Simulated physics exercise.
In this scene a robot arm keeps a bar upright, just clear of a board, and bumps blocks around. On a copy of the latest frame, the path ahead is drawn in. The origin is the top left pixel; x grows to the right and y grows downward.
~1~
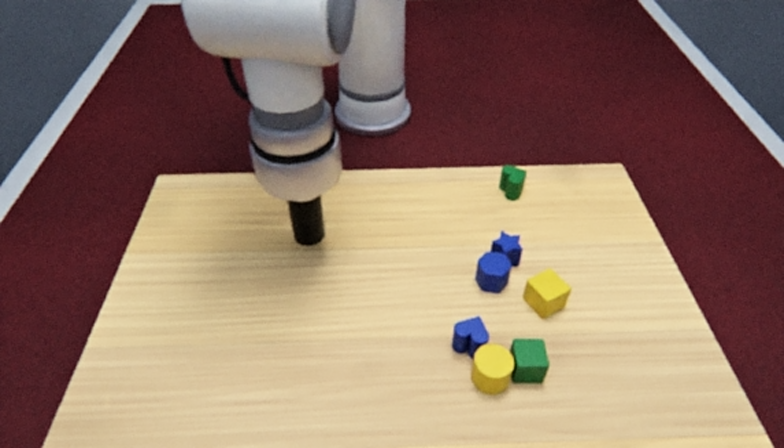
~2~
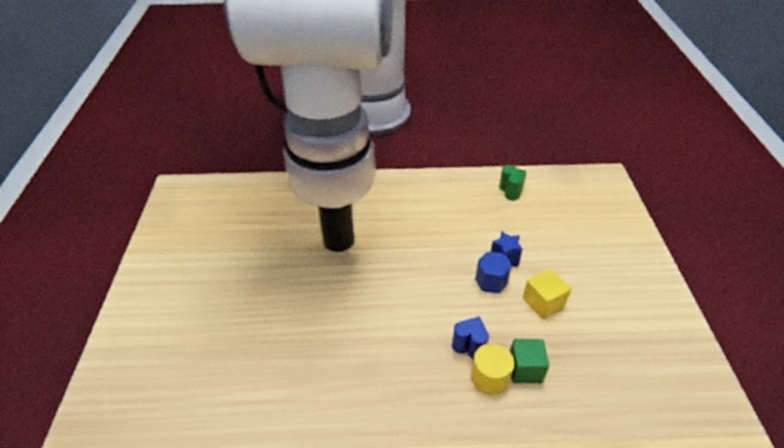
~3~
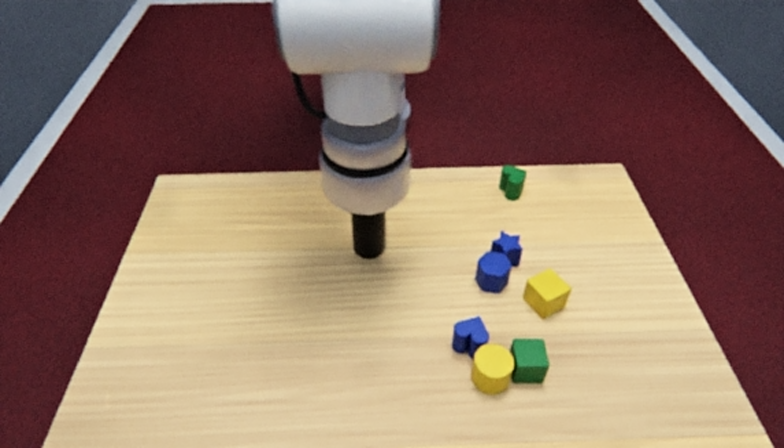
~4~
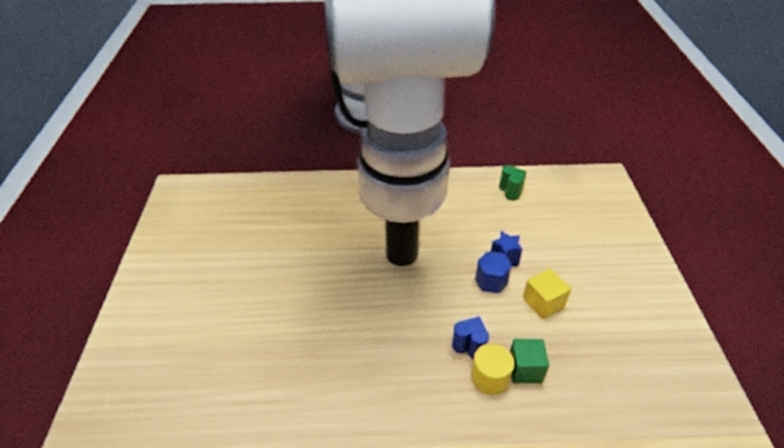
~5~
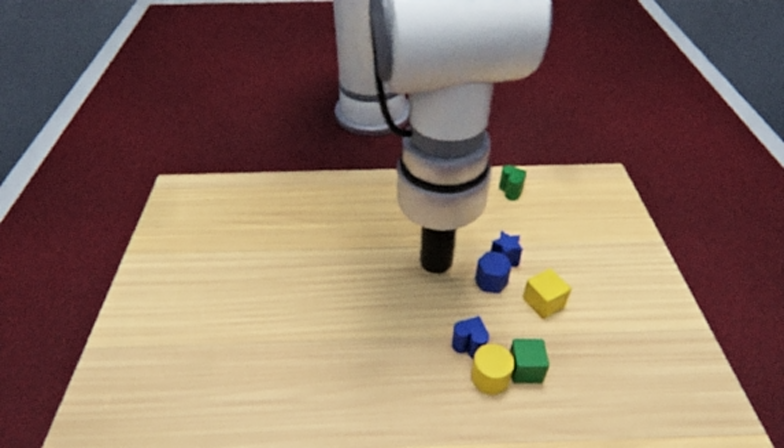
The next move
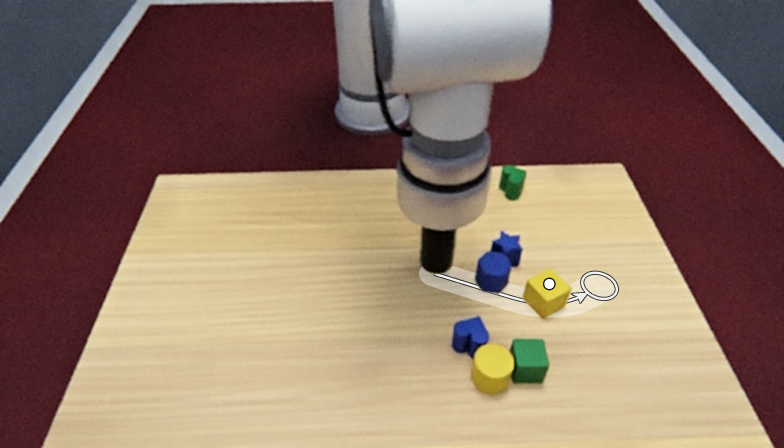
White robot arm moving a black bar rightward above a wooden board toward still blue, yellow and green blocks.
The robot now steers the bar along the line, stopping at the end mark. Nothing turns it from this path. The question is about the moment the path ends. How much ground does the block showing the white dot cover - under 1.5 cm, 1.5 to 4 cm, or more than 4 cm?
I reckon it covers more than 4 cm.
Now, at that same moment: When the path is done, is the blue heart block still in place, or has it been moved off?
It is left in place.
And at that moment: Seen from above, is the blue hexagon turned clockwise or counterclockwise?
Seen from above, its turn is counter-clockwise.
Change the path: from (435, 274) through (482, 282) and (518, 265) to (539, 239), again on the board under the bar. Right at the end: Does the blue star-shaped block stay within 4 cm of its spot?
No, that is not how it ends up.
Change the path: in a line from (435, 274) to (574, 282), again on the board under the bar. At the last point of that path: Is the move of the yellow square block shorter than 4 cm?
Yes
Drawn move, from (435, 274) via (491, 291) and (551, 303), ending at (599, 286); the dot is on the yellow square block.
The first path, step by step. One third of the way, bar (494, 279); blue hexagon (524, 265).
Two thirds of the way, bar (556, 291); blue hexagon (543, 260), turned 65° anticlockwise; yellow square block (599, 293).
At the end, bar (605, 273); blue heart block still; blue hexagon (543, 260), turned 65° anticlockwise; blue star-shaped block still; yellow square block (633, 294), turned 70° clockwise.
